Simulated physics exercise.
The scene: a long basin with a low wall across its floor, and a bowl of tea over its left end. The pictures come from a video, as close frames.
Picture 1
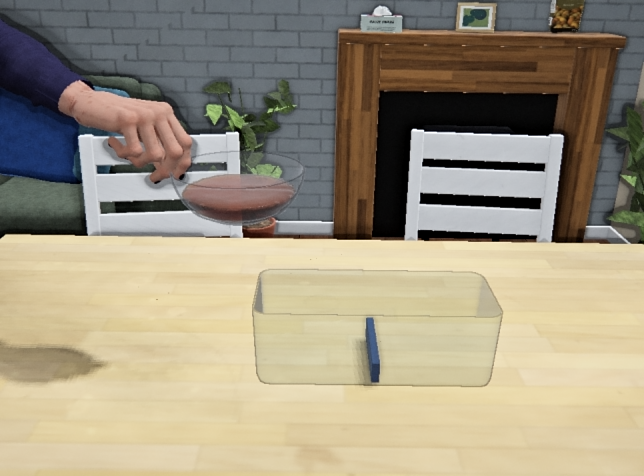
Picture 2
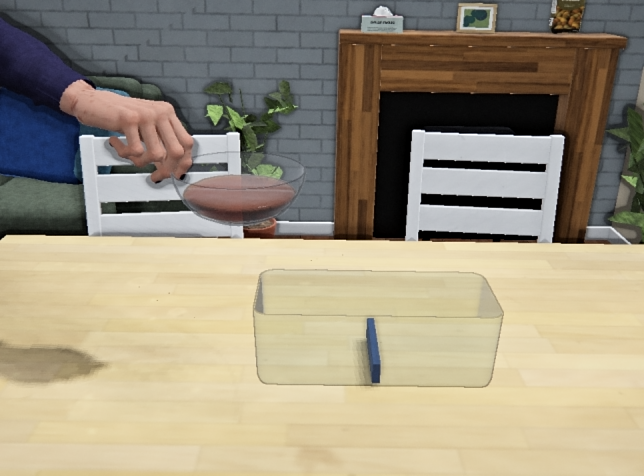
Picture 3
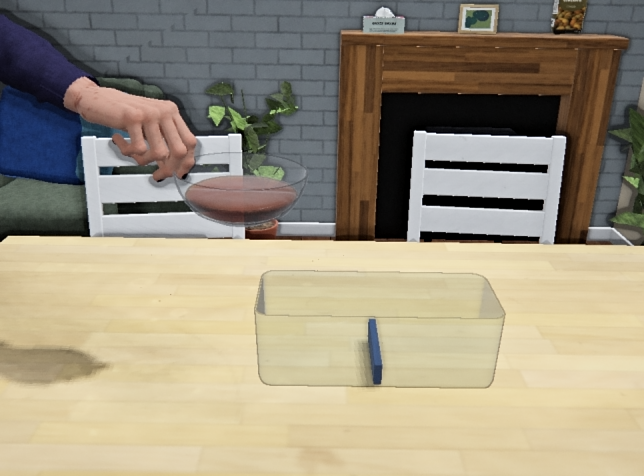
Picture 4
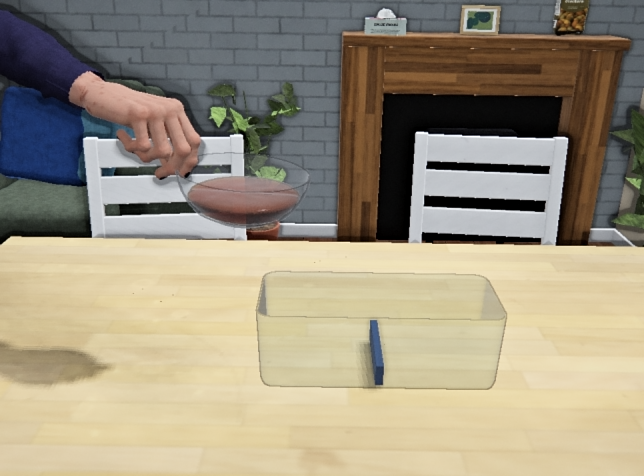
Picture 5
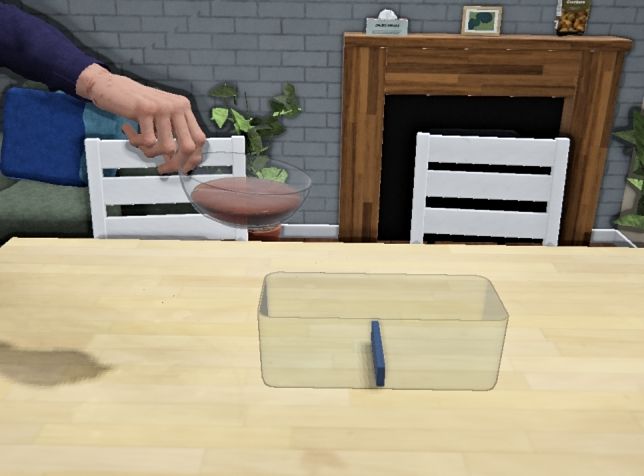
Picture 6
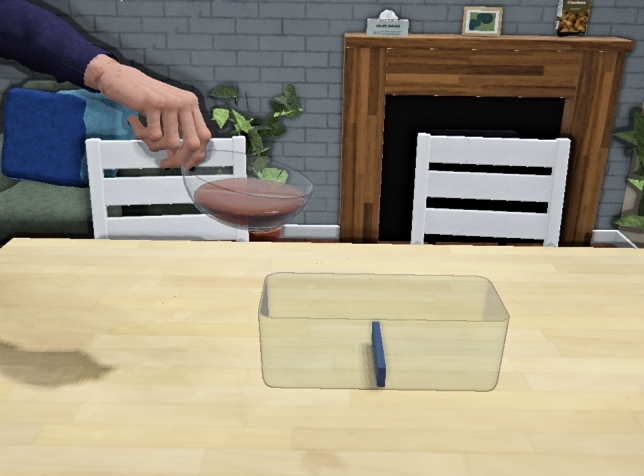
To begin with, a hand holds a clear bowl of reddish-brown tea level above the left end of a long, clear basin with a low blue wall across its floor. The hand then gradually tilts the bowl slightly to the right, its right rim dipping while the basin stays empty.
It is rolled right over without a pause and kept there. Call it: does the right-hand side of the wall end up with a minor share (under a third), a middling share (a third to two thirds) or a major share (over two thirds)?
The right side gets a minor share.
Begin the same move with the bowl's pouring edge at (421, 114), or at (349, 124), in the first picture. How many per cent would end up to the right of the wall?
The first gives 90 %, the second 60 %.
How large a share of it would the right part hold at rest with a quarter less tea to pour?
It would be somewhere near 5 %.
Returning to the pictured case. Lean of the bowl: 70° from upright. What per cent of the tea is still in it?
35 in a hundred.
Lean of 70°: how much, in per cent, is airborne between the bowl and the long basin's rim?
It's close to 40 %.
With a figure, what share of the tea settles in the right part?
Close to 10 in a hundred.
A moment on, the bowl is tipped part way and 34 per cent is still to pour, 26 is left of the wall and 0 right of it.
Next, the bowl is tipped right over and 0 per cent is still to pour, 91 is left of the wall and 8 right of it.
Then the bowl is tipped right over and 0 per cent is still to pour, 91 is left of the wall and 9 right of it.
Later the bowl is tipped right over and 0 per cent is still to pour, 91 is left of the wall and 9 right of it.
In the end 91 per cent lies left of the wall, 8 right of it and 1 outside.
